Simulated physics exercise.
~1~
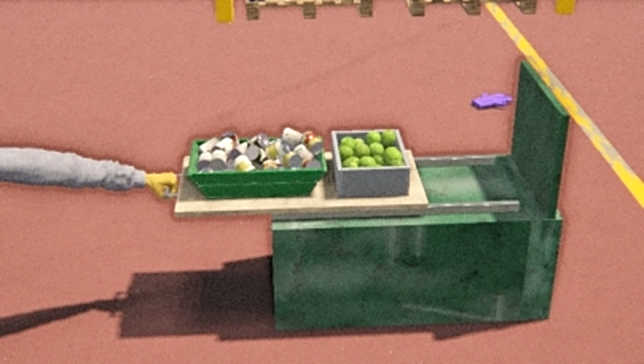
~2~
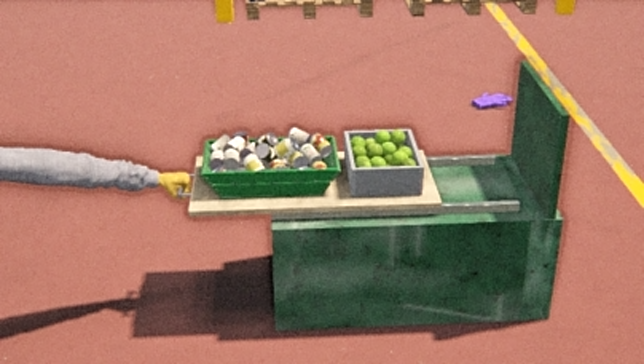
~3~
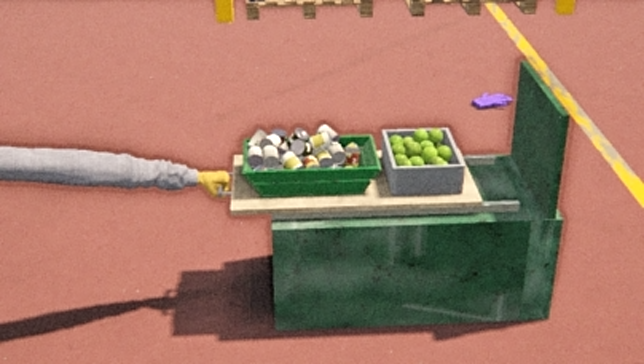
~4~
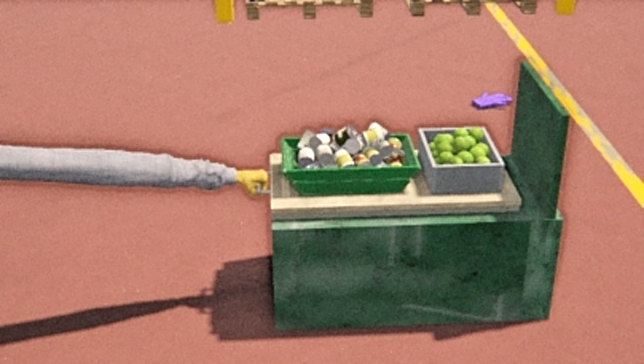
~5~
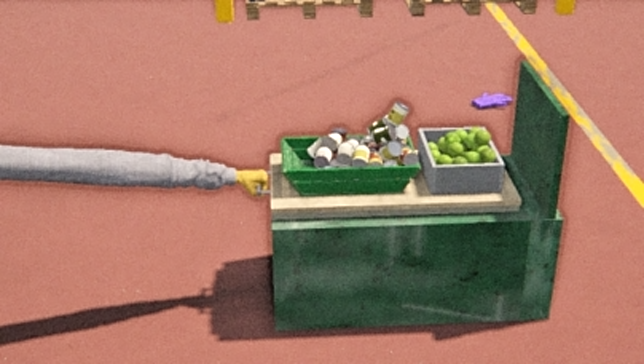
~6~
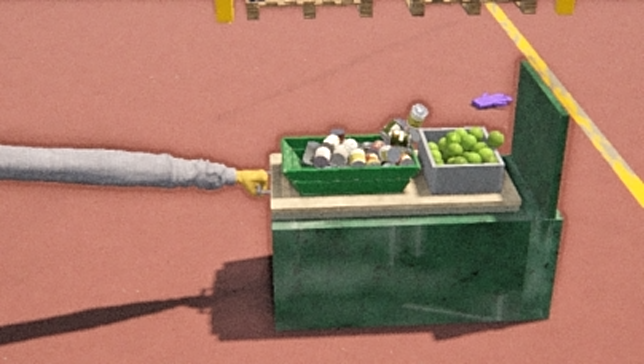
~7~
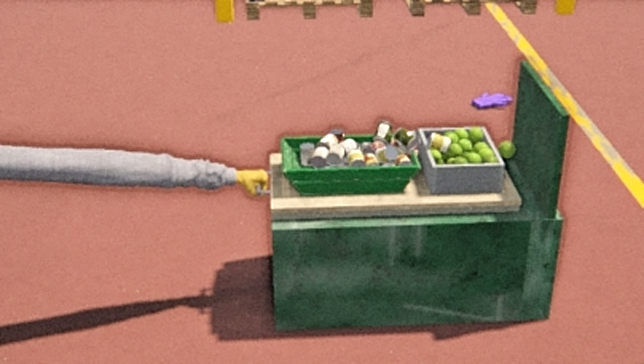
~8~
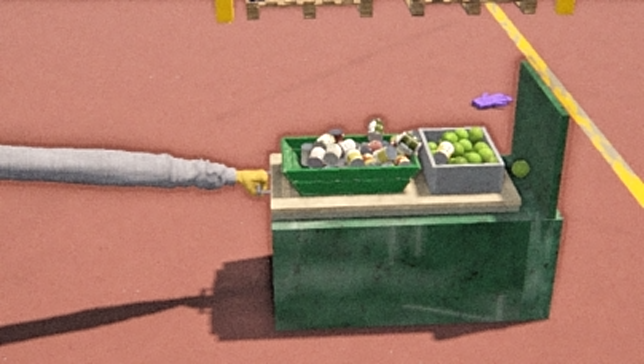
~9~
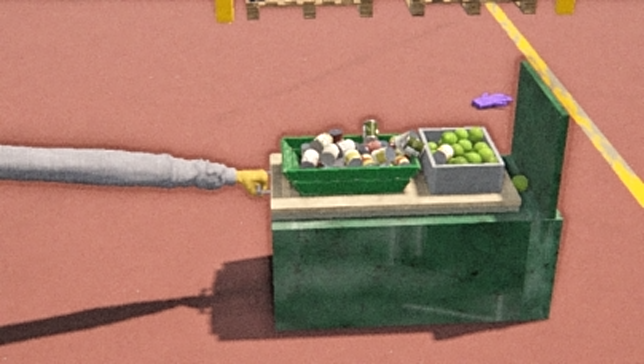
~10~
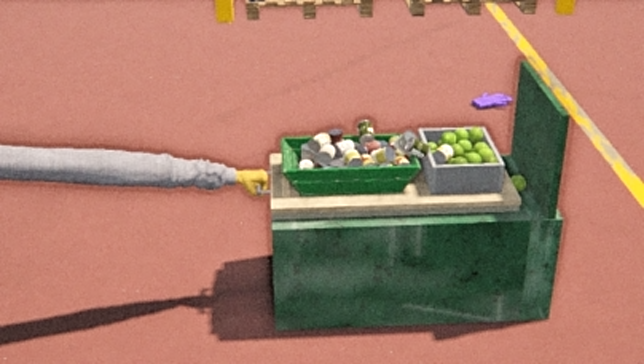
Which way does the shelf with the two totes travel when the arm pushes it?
The shelf moves to the right, toward the upright green back panel.
